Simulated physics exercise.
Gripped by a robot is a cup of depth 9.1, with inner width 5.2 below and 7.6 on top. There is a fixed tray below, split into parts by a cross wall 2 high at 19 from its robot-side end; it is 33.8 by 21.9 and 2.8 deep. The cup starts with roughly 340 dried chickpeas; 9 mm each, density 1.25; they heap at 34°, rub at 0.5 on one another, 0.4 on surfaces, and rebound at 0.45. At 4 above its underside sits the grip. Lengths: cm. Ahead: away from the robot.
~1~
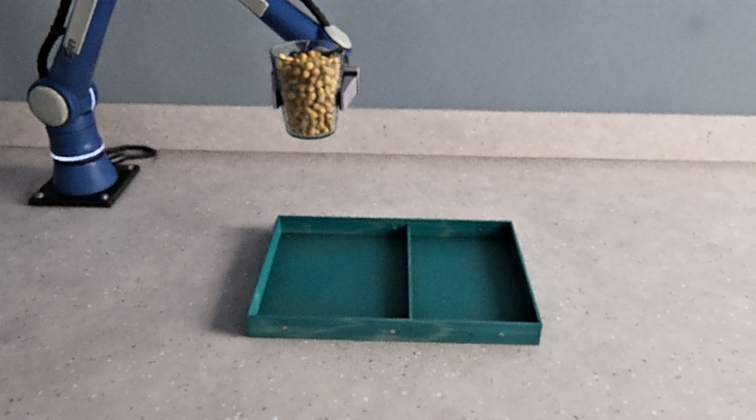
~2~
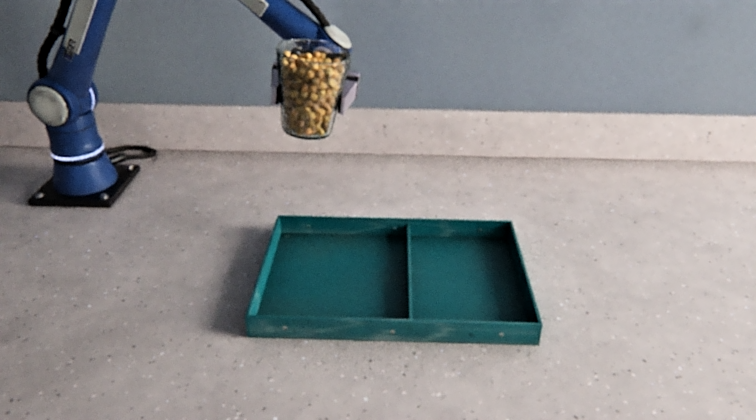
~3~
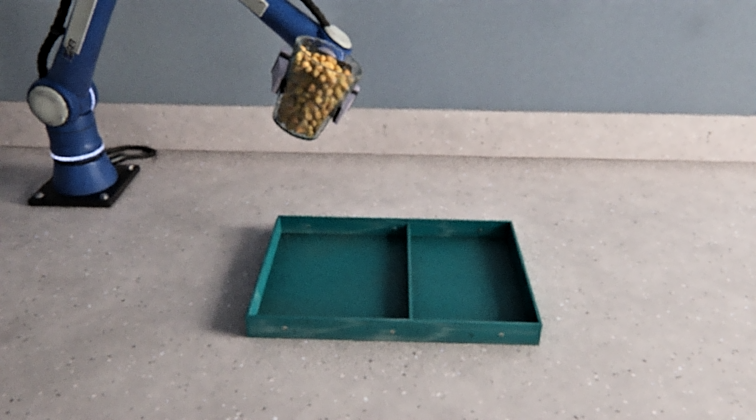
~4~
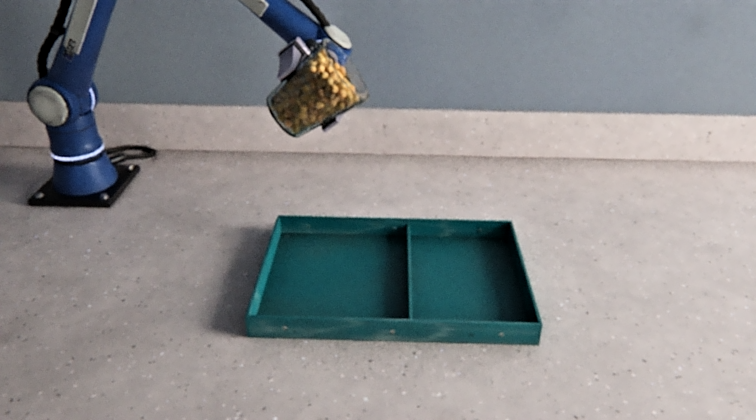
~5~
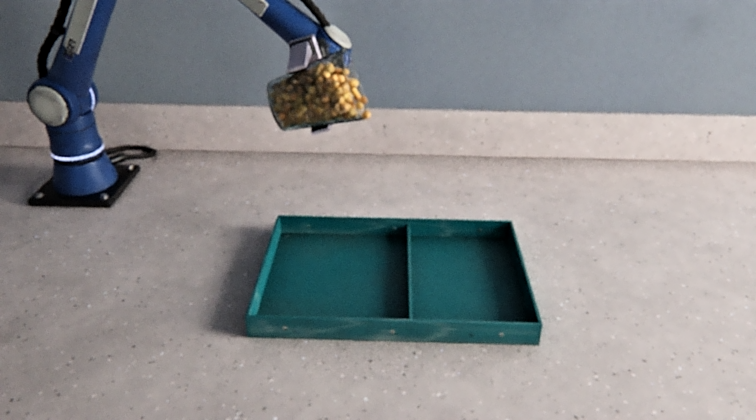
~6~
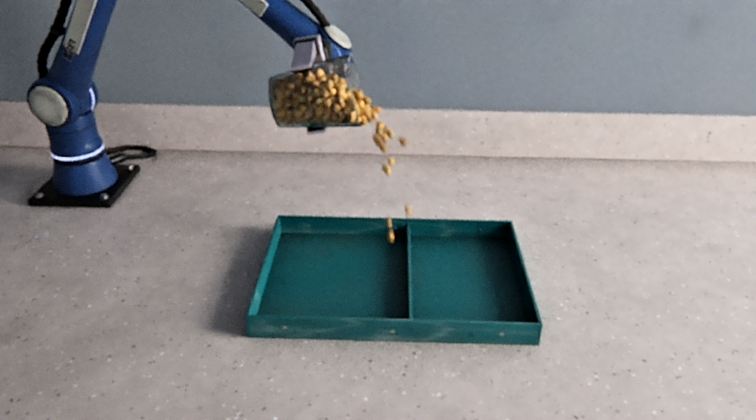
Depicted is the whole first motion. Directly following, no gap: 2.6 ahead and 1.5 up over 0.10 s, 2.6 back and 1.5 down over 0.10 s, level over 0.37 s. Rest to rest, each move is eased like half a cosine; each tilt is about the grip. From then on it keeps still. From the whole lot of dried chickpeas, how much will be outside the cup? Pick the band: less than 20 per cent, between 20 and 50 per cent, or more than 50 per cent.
The share is more than 50 per cent.
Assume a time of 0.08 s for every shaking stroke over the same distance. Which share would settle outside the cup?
About 80 per cent in that case.
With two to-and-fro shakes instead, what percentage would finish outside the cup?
Roughly 80 percent.
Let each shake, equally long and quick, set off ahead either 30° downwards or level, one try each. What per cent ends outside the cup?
You'd get about 40 per cent with the first setting and about 60 per cent with the second.
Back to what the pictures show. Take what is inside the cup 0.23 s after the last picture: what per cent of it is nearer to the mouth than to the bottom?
Mouth half: Close to 85 per cent.
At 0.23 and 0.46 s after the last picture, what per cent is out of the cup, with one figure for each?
First it's 50 percent, and after that 65 percent.
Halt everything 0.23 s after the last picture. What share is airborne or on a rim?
About 44 per cent.
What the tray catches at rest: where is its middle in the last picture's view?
I'd put it at roughly (445, 279).
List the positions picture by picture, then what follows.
In the first picture, cup middle at (310, 93), level; upper third of the load around (307, 71), from x 280 to 335, top at y 55; 344 in the cup.
In the second picture, cup middle at (310, 93), tilted 8° forward; upper third of the load around (309, 71), from x 285 to 340, top at y 55.
In the third picture, cup middle at (312, 93), tilted 28° forward; upper third of the load around (315, 73), from x 280 to 350, top at y 50.
In the fourth picture, cup middle at (313, 95), tilted 52° forward; upper third of the load around (321, 77), from x 275 to 355, top at y 50.
In the fifth picture, cup middle at (314, 96), tilted 72° forward; upper third of the load around (321, 82), from x 275 to 365, top at y 65.
In the sixth picture, cup middle at (315, 97), tilted 80° forward; upper third of the load around (310, 87), from x 275 to 410, top at y 75; 327 in the cup, 1 in the robot-side part, 16 in flight or on a rim.
Then, 0.23 s later, tilted 79° forward, highest piece 27 above the table; 167 in the cup, 15 in the far-side part, 12 in the robot-side part, 150 in flight or on a rim.
Then, 0.46 s later, tilted 17° forward, highest piece 30 above the table; 154 in the far-side part, 123 in the cup, 53 in the robot-side part, 14 in flight or on a rim.
Then, 0.77 s later, level, highest piece 27 above the table; 159 in the far-side part, 123 in the cup, 58 in the robot-side part, 4 on the table or floor.
Then, 1.82 s later, level, highest piece 27 above the table; 159 in the far-side part, 123 in the cup, 58 in the robot-side part, 4 on the table or floor.
At rest, 159 in the far-side part, 123 in the cup, 58 in the robot-side part, 4 on the table or floor. That is 64 % outside the cup.
